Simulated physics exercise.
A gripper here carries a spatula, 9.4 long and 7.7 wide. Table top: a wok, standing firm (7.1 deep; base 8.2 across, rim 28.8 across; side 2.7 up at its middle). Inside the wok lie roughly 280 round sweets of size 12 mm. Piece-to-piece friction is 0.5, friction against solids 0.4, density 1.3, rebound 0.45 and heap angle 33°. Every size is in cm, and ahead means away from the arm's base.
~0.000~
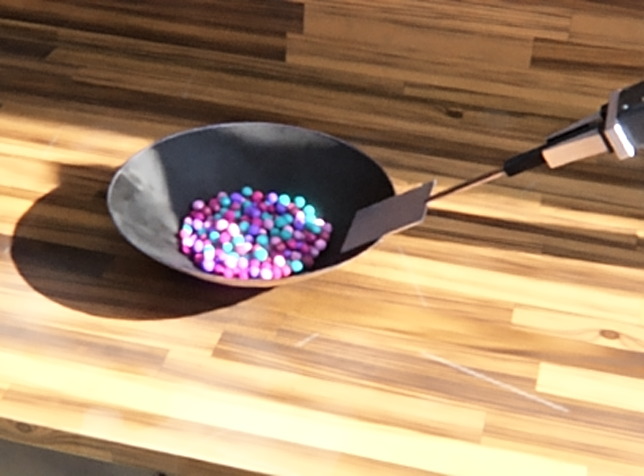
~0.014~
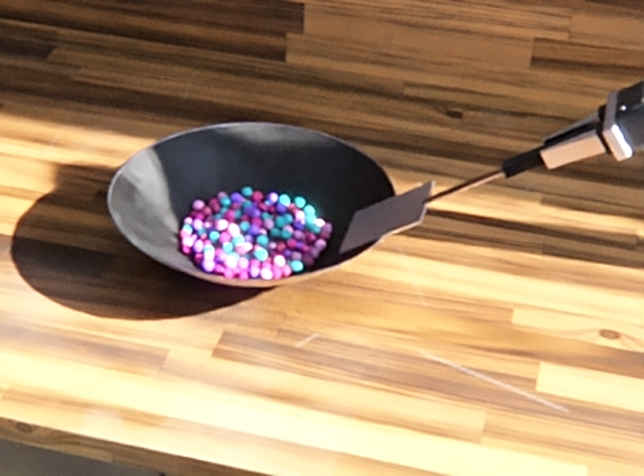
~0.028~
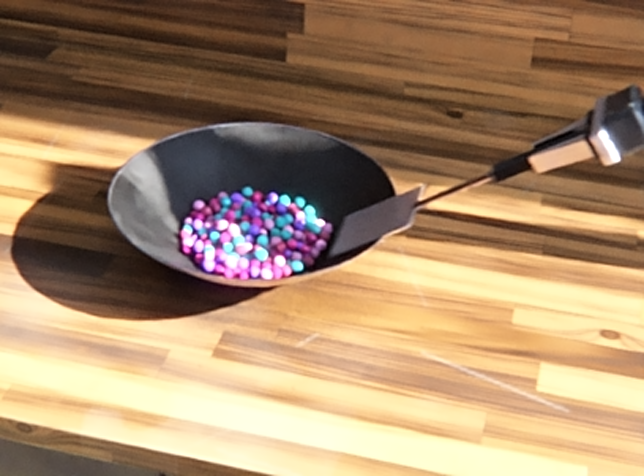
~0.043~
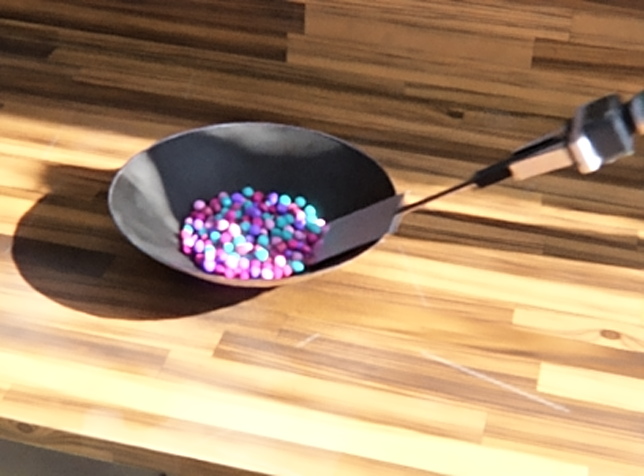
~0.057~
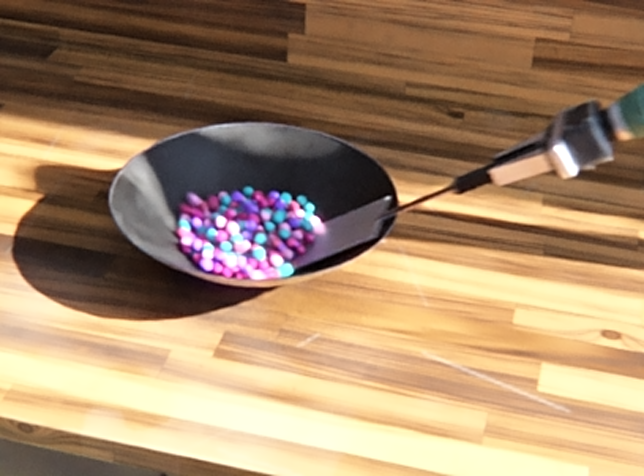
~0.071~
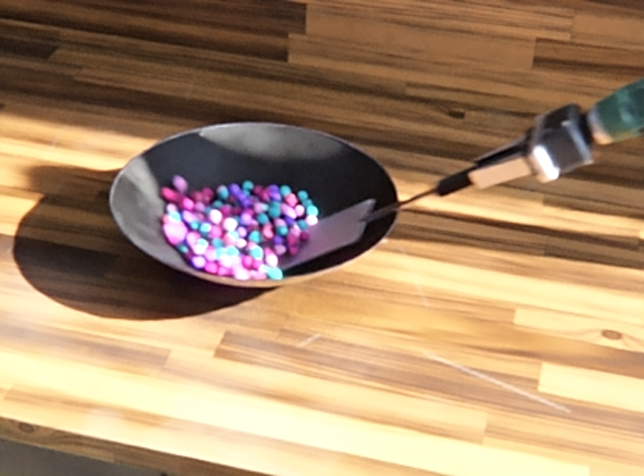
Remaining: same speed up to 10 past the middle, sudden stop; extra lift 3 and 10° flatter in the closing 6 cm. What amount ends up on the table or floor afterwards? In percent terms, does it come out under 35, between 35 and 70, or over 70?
It comes out between 35 and 70 %.
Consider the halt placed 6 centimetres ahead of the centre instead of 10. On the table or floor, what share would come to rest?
Then roughly 25 percent would finish on the table or floor.
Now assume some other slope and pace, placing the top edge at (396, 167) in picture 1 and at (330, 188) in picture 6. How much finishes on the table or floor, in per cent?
Off the vessel, on the table or floor: Some 60 percent.
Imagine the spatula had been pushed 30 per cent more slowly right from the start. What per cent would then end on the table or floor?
It would be near 45 per cent.
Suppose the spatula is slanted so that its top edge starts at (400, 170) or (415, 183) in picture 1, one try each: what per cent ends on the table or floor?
First try around 55 percent, second around 55 percent.
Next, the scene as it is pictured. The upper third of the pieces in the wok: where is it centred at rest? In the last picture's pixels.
Somewhere near (192, 220) in the last picture.
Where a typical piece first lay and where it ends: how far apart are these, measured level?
It comes out at about 20 cm.
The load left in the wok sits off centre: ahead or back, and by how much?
Ahead of centre, roughly 3.0 centimetres.
By 0.11 s, sloping 35°, highest piece 8 above the table; 278 in the wok.
By 0.14 s, sloping 33°, highest piece 11 above the table; 269 in the wok, 9 on the blade or in flight.
By 0.36 s, sloping 25°, highest piece 24 above the table; 129 in the wok, 57 on the table or floor, 92 on the blade or in flight.
By 1.41 s, sloping 25°, highest piece 4 above the table; 149 on the table or floor, 129 in the wok.
Final count, 149 on the table or floor, 129 in the wok. That is 54 % on the table or floor.
